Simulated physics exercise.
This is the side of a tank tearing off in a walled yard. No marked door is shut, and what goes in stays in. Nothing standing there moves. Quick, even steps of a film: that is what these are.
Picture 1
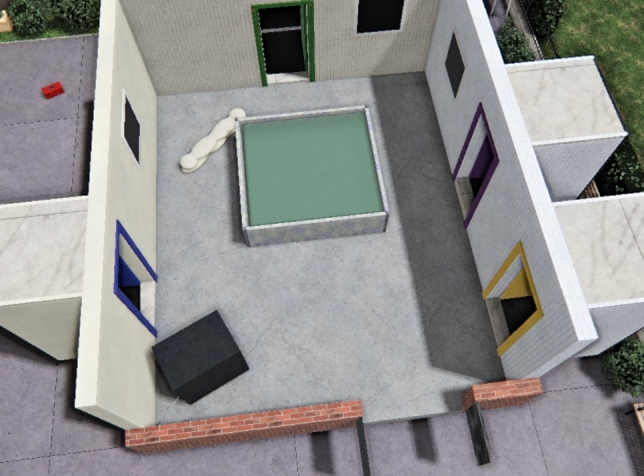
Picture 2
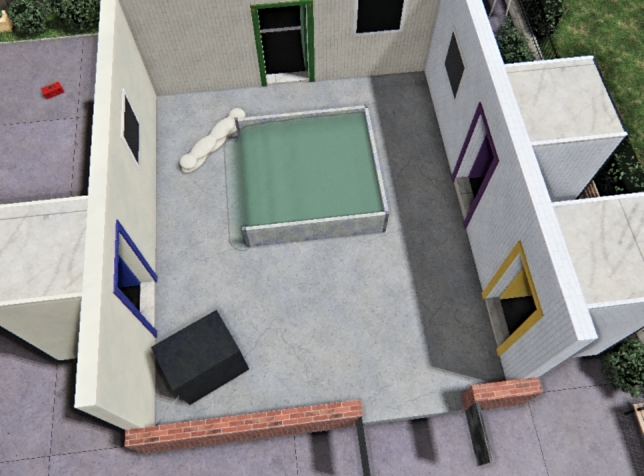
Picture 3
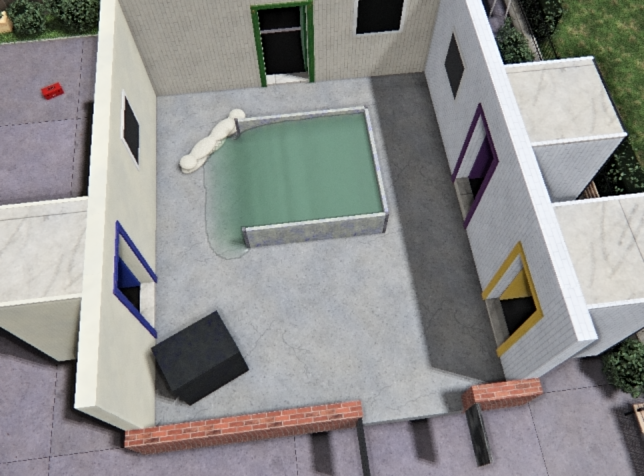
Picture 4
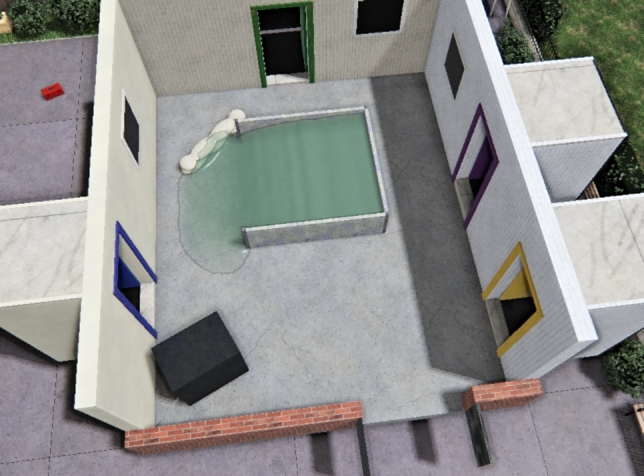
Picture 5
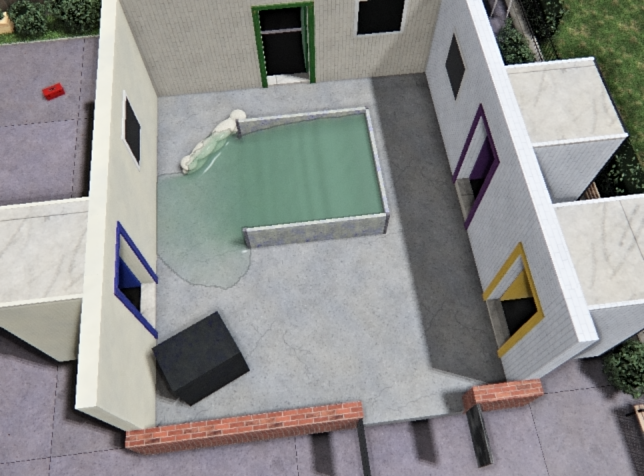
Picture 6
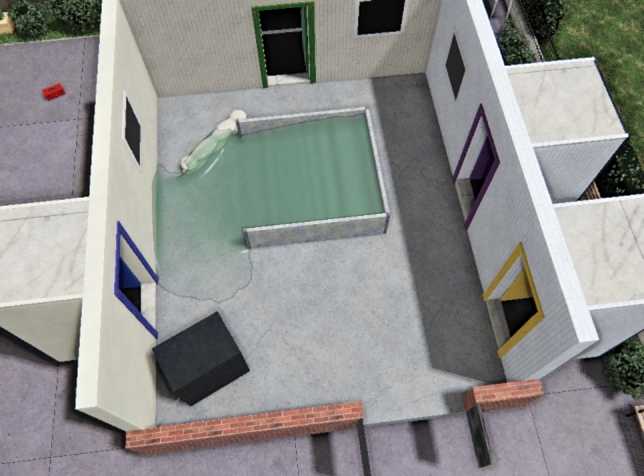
A walled yard with a grey floor is seen from high above by a still camera. A pale-walled tank of green water stands towards the back, with a white twisted object at its left, a dark box at lower left, a low brick wall in front, and blue, green, purple and yellow openings around. The tank's left side goes, and water pours out leftward, spreading across the floor to the left wall and forward towards the box.
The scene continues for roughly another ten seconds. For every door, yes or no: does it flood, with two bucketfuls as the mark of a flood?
Green door: No, purple door: No, yellow door: Yes, blue door: Yes.
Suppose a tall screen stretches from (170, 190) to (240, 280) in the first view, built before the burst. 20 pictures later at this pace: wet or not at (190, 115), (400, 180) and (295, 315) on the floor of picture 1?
Taking the points in order, they are inundated, high and dry and inundated.
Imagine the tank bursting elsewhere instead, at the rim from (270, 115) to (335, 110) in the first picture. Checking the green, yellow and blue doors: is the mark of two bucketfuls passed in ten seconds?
The green door tops the limit, the yellow door stays within the limit and the blue door stays within the limit.
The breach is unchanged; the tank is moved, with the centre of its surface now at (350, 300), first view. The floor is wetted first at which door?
Leading the way is the blue-painted one.
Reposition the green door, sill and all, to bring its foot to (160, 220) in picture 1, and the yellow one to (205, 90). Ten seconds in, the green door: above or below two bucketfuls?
In that case green door gets flooded.
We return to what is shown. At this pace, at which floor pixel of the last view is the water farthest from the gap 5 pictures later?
I'd say around (157, 356).
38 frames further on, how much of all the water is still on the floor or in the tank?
My estimate is some 92 percent.
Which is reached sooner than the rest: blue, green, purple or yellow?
Answer: The blue door.
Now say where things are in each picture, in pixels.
The water tank at (309, 167) is whole and still, in the first frame.
The front is at a hidden place, out from the gap at (245, 186), in the second frame.
The front is at (226, 254), out from the gap at (245, 187), in the third frame.
Water pours out at (245, 188) and has run to (214, 268), in the fourth frame.
Water pours out at (246, 188) and has run to (194, 279), in the fifth frame.
The front is at (157, 277), out from the gap at (246, 188), in the sixth frame.
A moment on, water covers 25 % of the floor; the green door not reached, the purple door not reached, the yellow door not reached, the blue door wet at the sill, nothing in.
Next, water covers 35 % of the floor; the green door wet at the sill, nothing in, the purple door not reached, the yellow door not reached, the blue door under two buckets in.
Then, water covers 60 % of the floor; the green door under two buckets in, the purple door not reached, the yellow door not reached, the blue door over two buckets in.
Later, water covers 95 % of the floor; the green door under two buckets in, the purple door wet at the sill, nothing in, the yellow door over two buckets in, the blue door far over two buckets in.
In the end, water covers 95 % of the floor; the green door under two buckets in, the purple door wet at the sill, nothing in, the yellow door far over two buckets in, the blue door far over two buckets in.
